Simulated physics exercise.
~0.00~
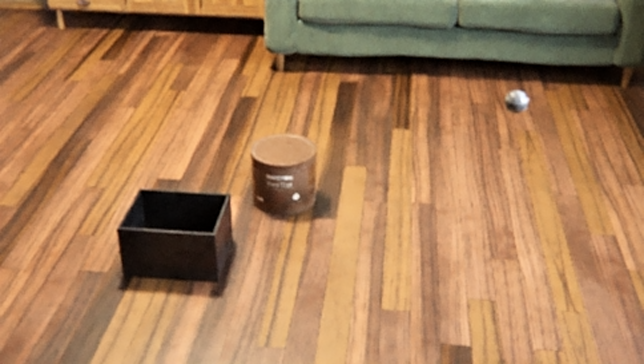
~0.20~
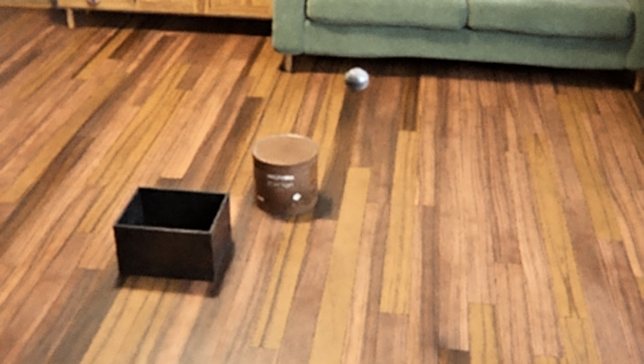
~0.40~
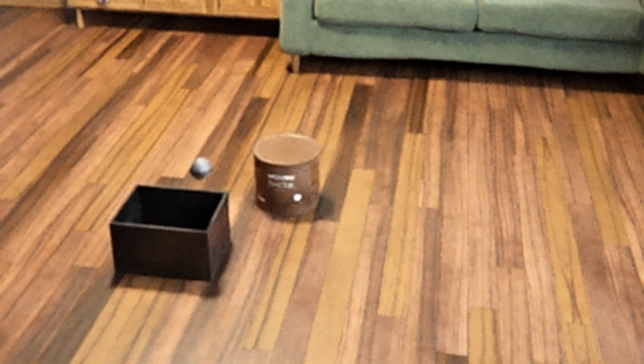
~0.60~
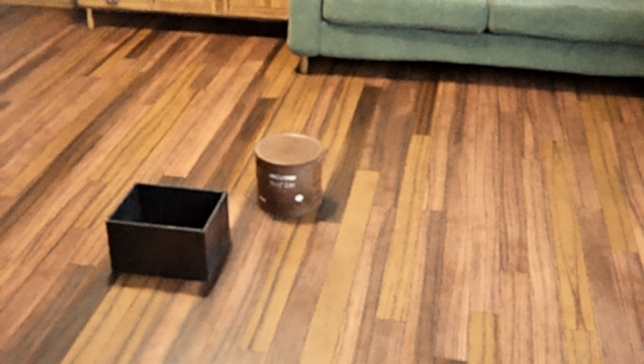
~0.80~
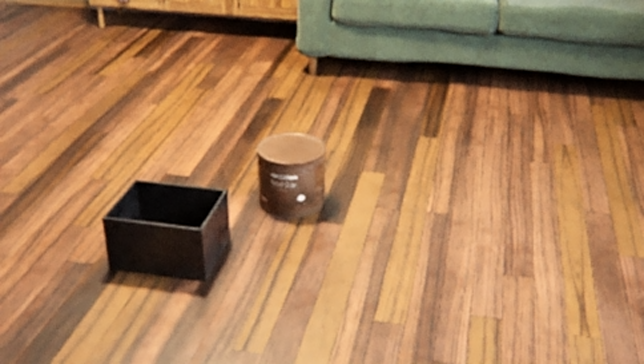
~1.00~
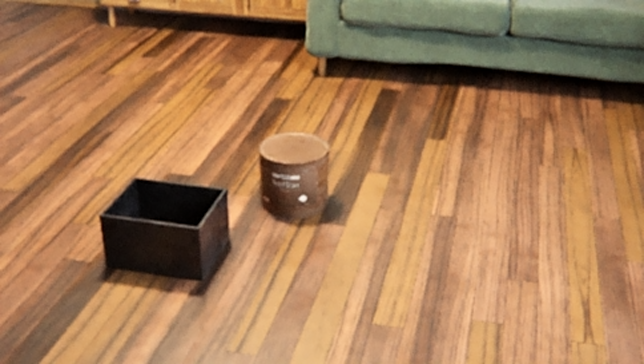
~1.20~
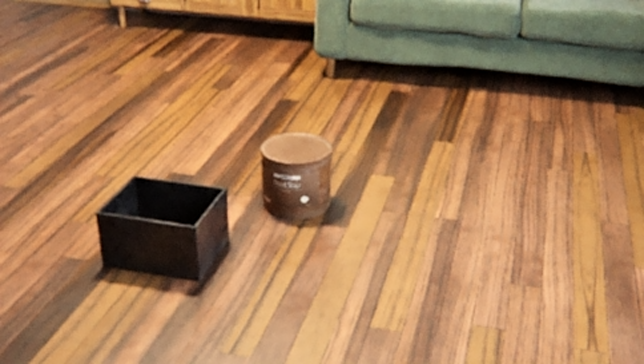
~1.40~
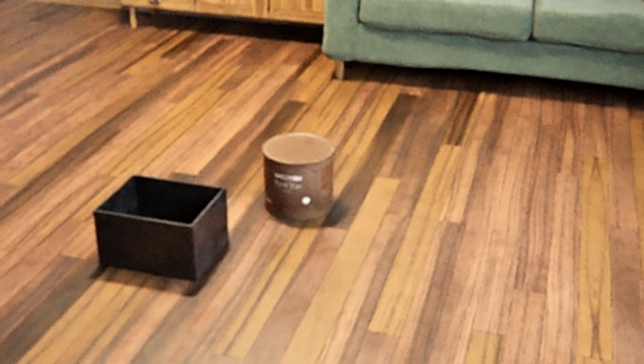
We see a black open box and a brown pail on a wooden floor near a green sofa as a small grey ball flies in from the right, moves left and down behind the box, and drops out of sight inside it, while the pail stays in place.
